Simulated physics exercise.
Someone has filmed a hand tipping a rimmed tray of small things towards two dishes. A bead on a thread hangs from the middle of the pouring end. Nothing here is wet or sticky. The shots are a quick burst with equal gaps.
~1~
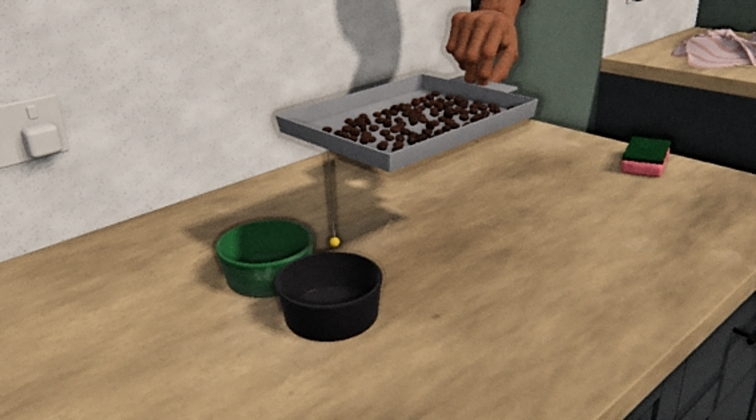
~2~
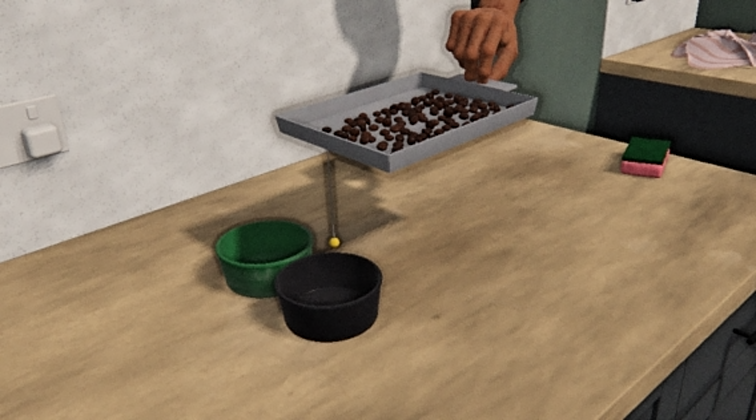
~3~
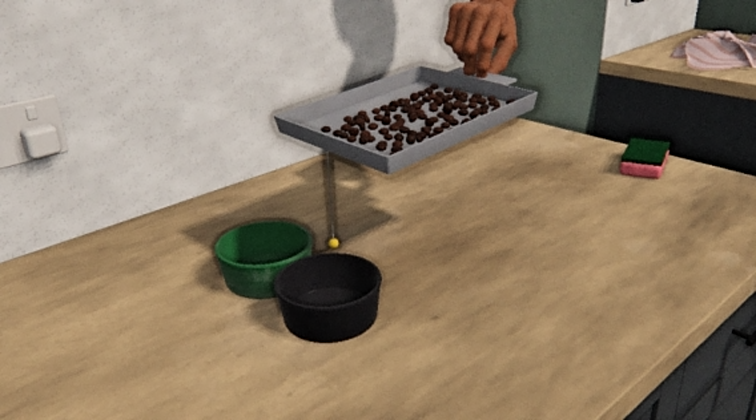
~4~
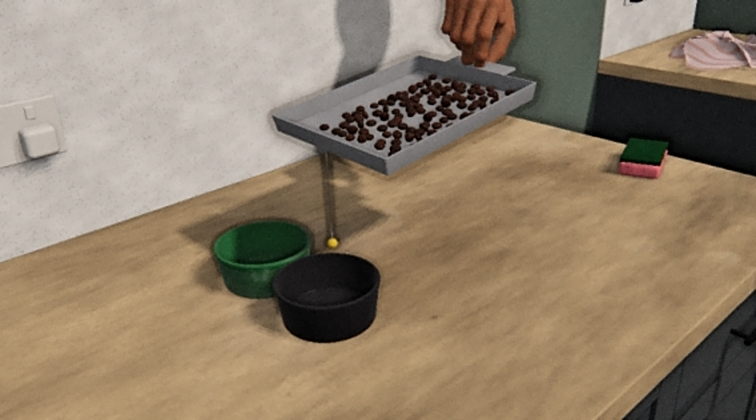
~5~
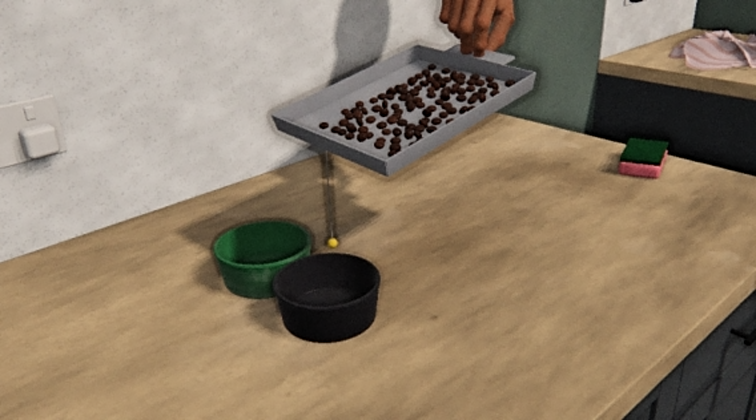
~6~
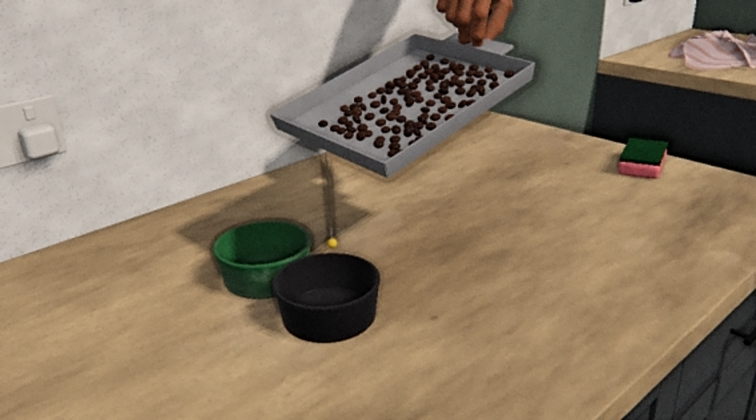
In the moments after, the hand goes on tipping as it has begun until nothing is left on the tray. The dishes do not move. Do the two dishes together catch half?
In the dishes lies the larger part of it.
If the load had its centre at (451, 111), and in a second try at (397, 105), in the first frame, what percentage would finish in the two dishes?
About 70 and 70 per cent.
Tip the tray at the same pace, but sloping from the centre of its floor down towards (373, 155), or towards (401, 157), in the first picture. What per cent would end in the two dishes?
The first gives 40 %, the second 10 %.
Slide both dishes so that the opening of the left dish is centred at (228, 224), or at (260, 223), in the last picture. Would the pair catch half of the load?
One: The smaller part. Two: Not half.
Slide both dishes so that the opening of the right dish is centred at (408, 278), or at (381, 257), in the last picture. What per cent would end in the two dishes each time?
The first gives 20 %, the second 0 %.
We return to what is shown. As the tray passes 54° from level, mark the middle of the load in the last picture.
Around (362, 126).
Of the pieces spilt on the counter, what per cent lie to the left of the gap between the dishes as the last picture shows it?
Roughly 30 in a hundred.
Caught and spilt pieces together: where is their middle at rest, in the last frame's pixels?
Close to (331, 317).
Shortly afterwards, tray tipped steeply; the whole lot on the tray.
Next, tray tipped right over; the bulk on the tray; a little in the right dish; a little outside both; a little in the air.
Some moments later, tray tipped past a quarter turn; near two thirds in the right dish; only a few in the left dish; near a third outside both.
In the end, tray tipped past a quarter turn; near two thirds in the right dish; only a few in the left dish; near a third outside both.
